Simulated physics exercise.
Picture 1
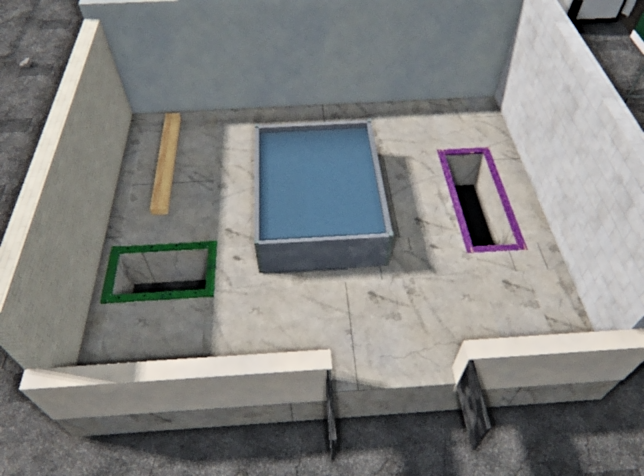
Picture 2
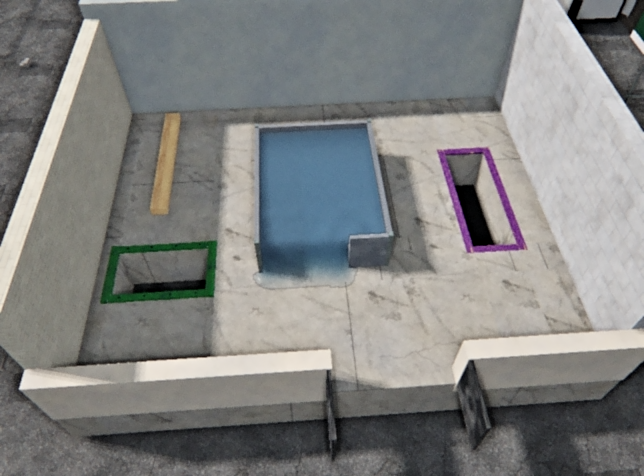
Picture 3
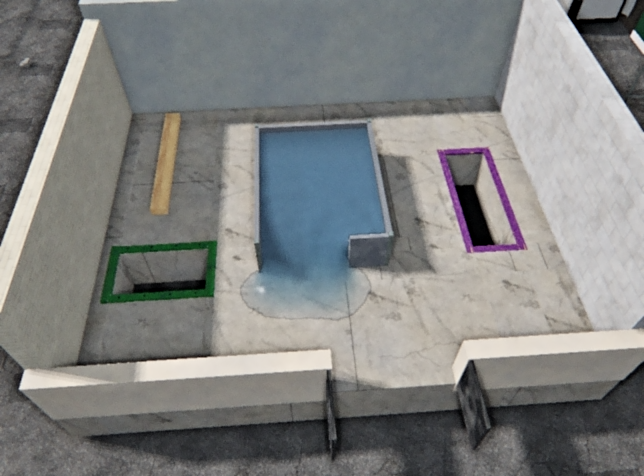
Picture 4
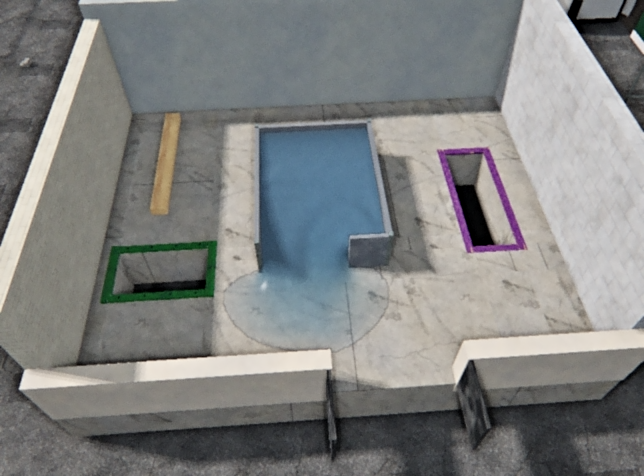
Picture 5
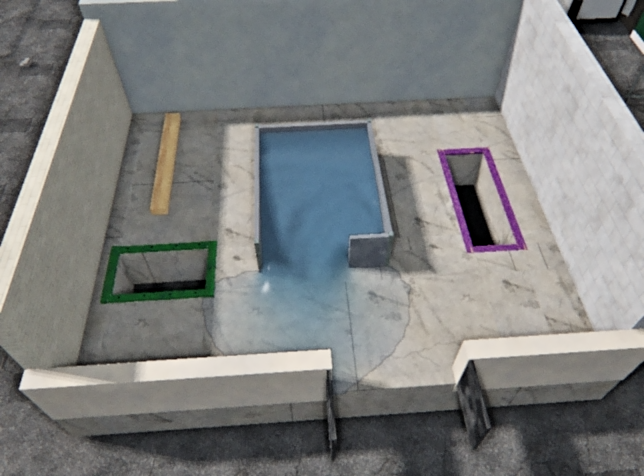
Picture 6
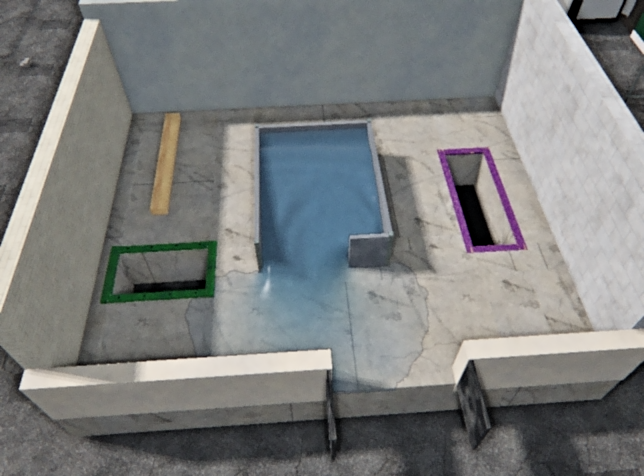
Water pouring from a gap in the front of an open tank, spreading across the pale slab toward the near wall.
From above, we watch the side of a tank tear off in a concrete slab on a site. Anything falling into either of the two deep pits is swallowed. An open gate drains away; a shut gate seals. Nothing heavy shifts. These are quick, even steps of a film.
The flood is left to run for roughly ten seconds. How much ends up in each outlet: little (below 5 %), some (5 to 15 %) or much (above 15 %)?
Outlet by outlet: Gate - much, purple pit - little, green pit - much.
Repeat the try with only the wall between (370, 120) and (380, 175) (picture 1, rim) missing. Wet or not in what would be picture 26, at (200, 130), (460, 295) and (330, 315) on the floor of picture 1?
So the first one is left untouched, the next left untouched, and the last left untouched.
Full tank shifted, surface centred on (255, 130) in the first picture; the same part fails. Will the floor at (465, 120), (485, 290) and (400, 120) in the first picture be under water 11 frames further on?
Spot 1 unwetted, spot 2 unwetted, spot 3 unwetted.
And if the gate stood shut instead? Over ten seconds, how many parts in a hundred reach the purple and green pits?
I'd put purple at 20 per cent and green at 25 per cent.
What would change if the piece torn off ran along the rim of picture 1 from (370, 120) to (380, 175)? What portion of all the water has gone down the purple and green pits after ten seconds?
Lab note - share by pit: Purple 60 %, green 0 %.
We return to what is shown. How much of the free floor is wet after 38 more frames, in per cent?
Close to 45 in a hundred, I think.
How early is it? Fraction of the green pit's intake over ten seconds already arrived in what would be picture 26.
Around 20 percent.
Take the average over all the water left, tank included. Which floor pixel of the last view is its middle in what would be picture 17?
I'd put my finger on (288, 261).
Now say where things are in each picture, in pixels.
The open tank at (318, 180) is whole and still, in the first picture.
The front is at (351, 276), out from the gap at (305, 260), in the second picture.
The front is at (358, 301), out from the gap at (305, 260), in the third picture.
Water pours out at (305, 261) and has run to (337, 344), in the fourth picture.
The front is at a hidden place, out from the gap at (305, 261), in the fifth picture.
The front is at a hidden place, out from the gap at (305, 261), in the sixth picture.
A moment on, water covers 20 % of the floor; the gate 4 %, the purple pit 0 %, the green pit 0 %.
Next, water covers 20 % of the floor; the gate 11 %, the purple pit 0 %, the green pit 0 %.
Then, water covers 30 % of the floor; the gate 20 %, the purple pit 0 %, the green pit 4 %.
Later, water covers 45 % of the floor; the gate 28 %, the purple pit 0 %, the green pit 14 %.
In the end, water covers 60 % of the floor; the gate 34 %, the purple pit 2 %, the green pit 20 %.
